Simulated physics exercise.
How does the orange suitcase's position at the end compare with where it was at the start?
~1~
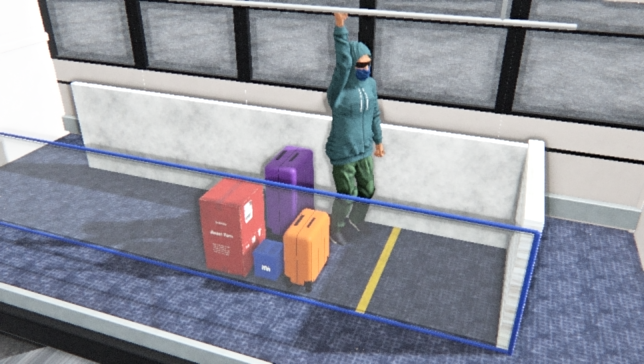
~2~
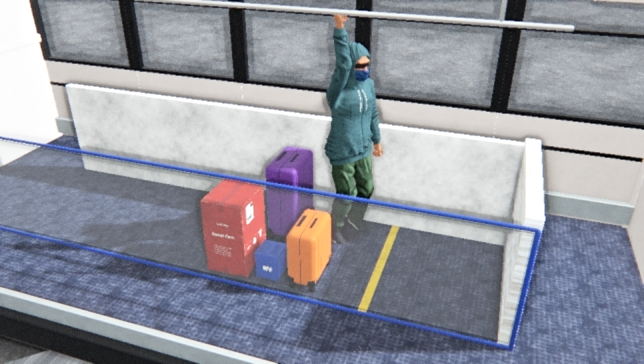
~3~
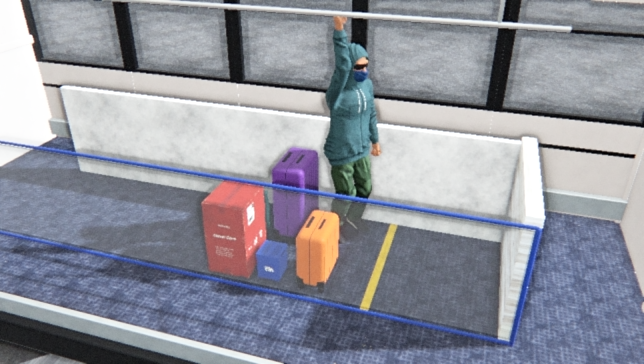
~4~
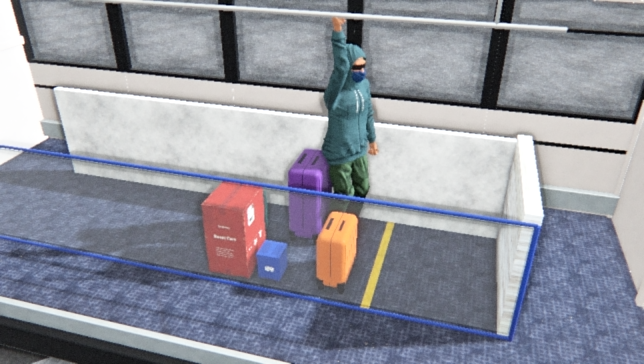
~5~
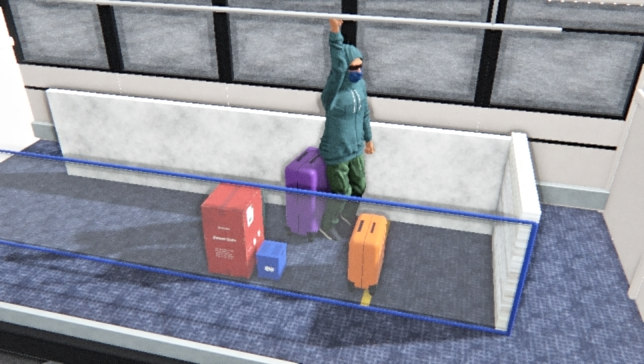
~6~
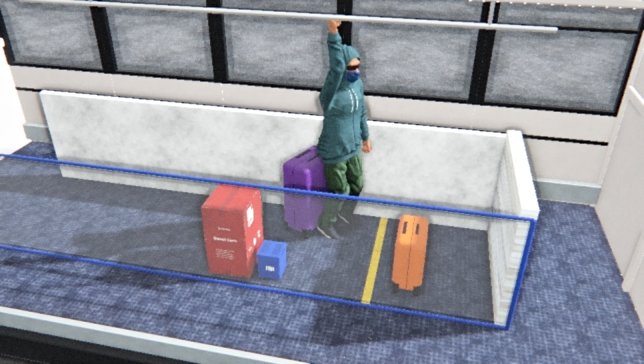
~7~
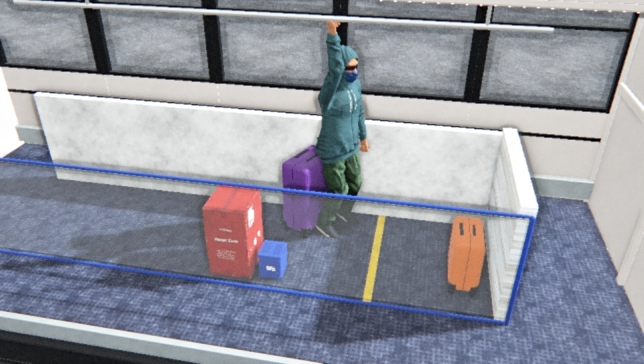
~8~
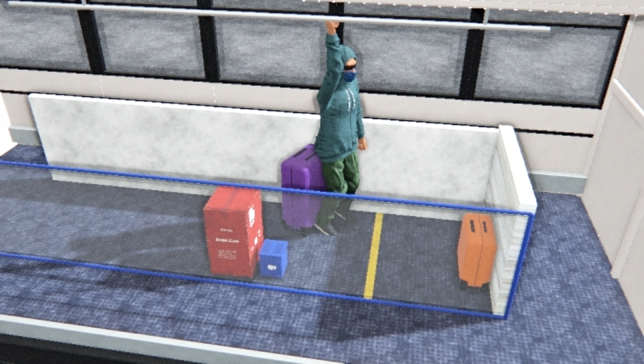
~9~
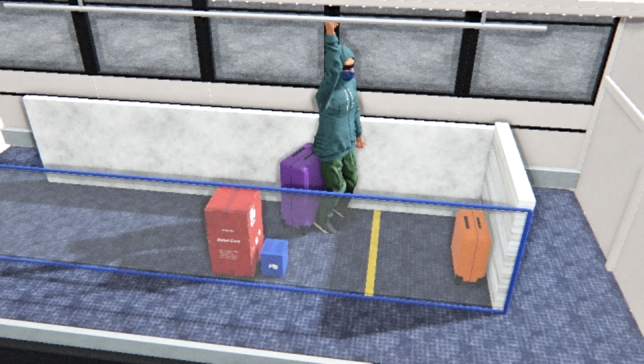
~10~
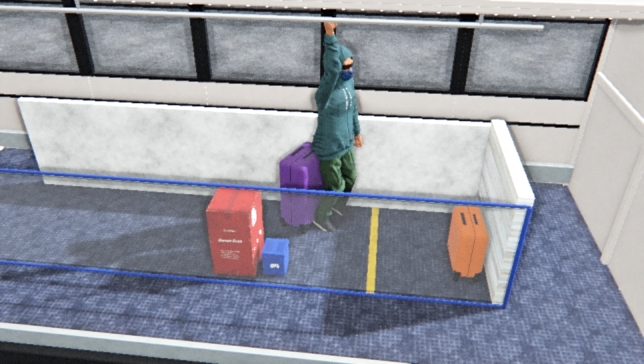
At the start it stood close beside the small blue box, left of the yellow line. By the end it was standing upright on the right side of the line, near the end wall.
